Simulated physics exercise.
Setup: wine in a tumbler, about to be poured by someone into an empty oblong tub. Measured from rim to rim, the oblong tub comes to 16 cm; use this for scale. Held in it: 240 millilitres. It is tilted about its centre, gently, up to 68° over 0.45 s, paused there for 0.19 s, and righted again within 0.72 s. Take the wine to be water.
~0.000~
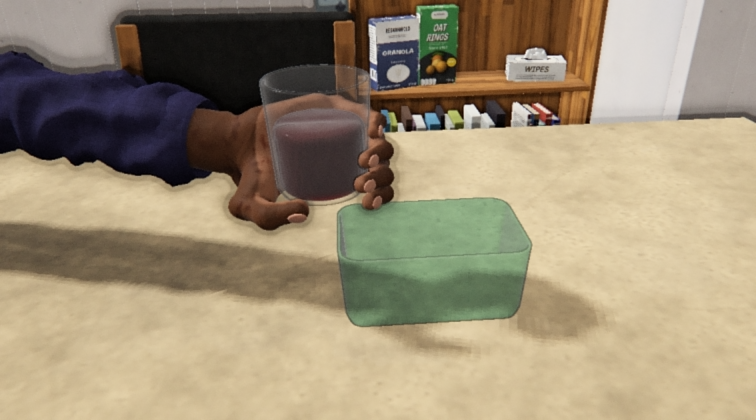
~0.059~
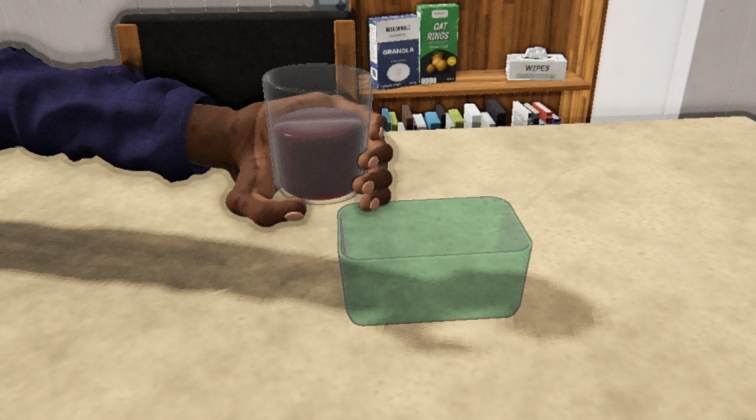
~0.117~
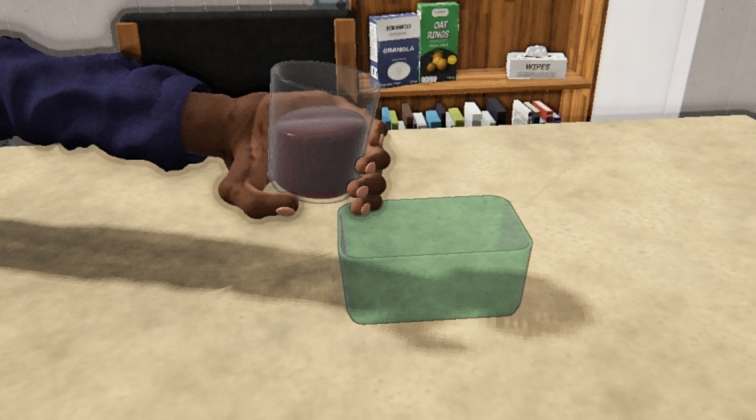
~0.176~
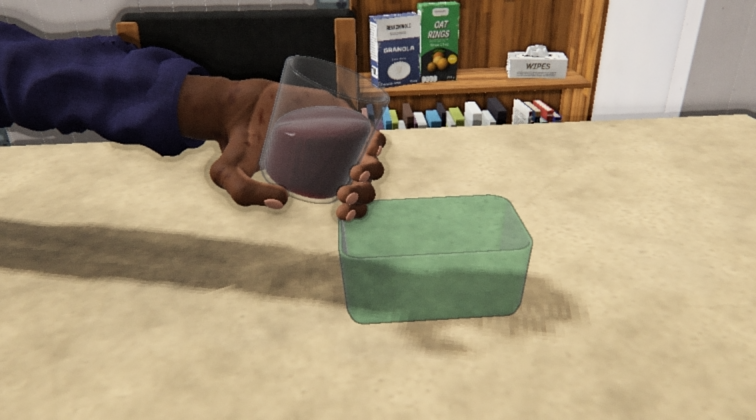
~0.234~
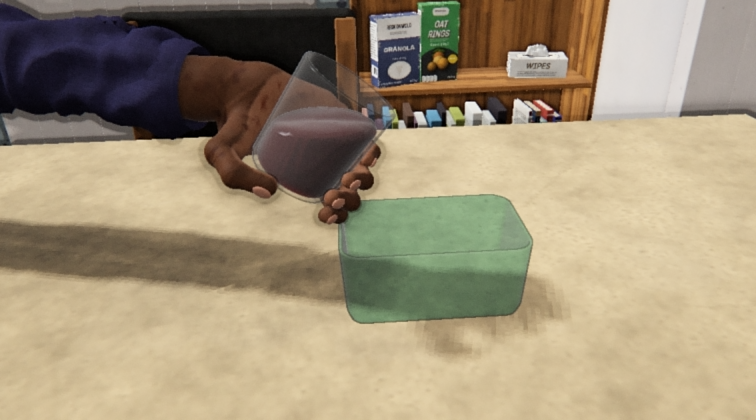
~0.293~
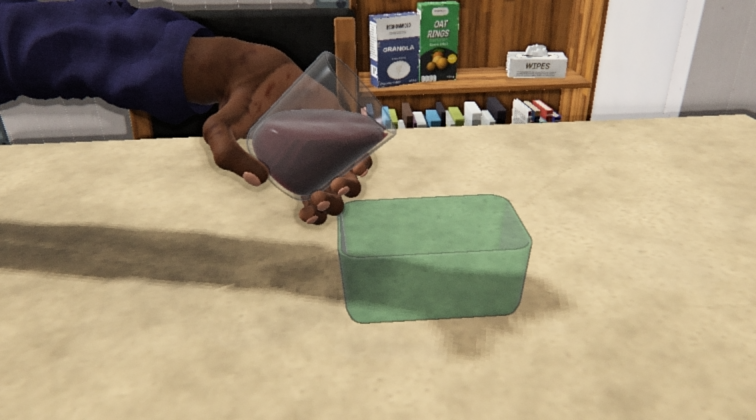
A room with a pale stone-like tabletop is seen from slightly above, with a dark chair and a wooden shelf of boxes and books behind. A dark-sleeved arm at the left holds a clear tumbler of dark purplish-red liquid, beside an empty, translucent green oblong tub near the centre. The hand steadily tilts the tumbler rightwards, the liquid shifting towards its rim, while the tub and view stay still.
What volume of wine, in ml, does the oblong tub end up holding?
I would say close to 90 ml.
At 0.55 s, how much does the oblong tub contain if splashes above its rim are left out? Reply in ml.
At that moment it holds close to 20 ml.
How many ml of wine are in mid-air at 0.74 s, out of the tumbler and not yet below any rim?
Some 20 ml.
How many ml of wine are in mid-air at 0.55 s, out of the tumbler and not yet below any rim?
Around 35 ml at that moment.
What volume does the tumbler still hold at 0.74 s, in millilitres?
Volume remaining: Near 150 ml.
After 0.55 s the tilt is 68° and the oblong tub has 20 ml, the tumbler 185 ml, and 0 ml is on the table top.
After 0.74 s the tilt is 65° and the oblong tub has 70 ml, the tumbler 145 ml, and 0 ml is on the table top.
After 0.93 s the tilt is 44° and the oblong tub has 90 ml, the tumbler 140 ml, and 0 ml is on the table top.
After 1.14 s the tilt is 14° and the oblong tub has 95 ml, the tumbler 140 ml, and 5 ml is on the table top.
In the end the oblong tub has 95 ml, the tumbler 140 ml, and 5 ml is on the table top.
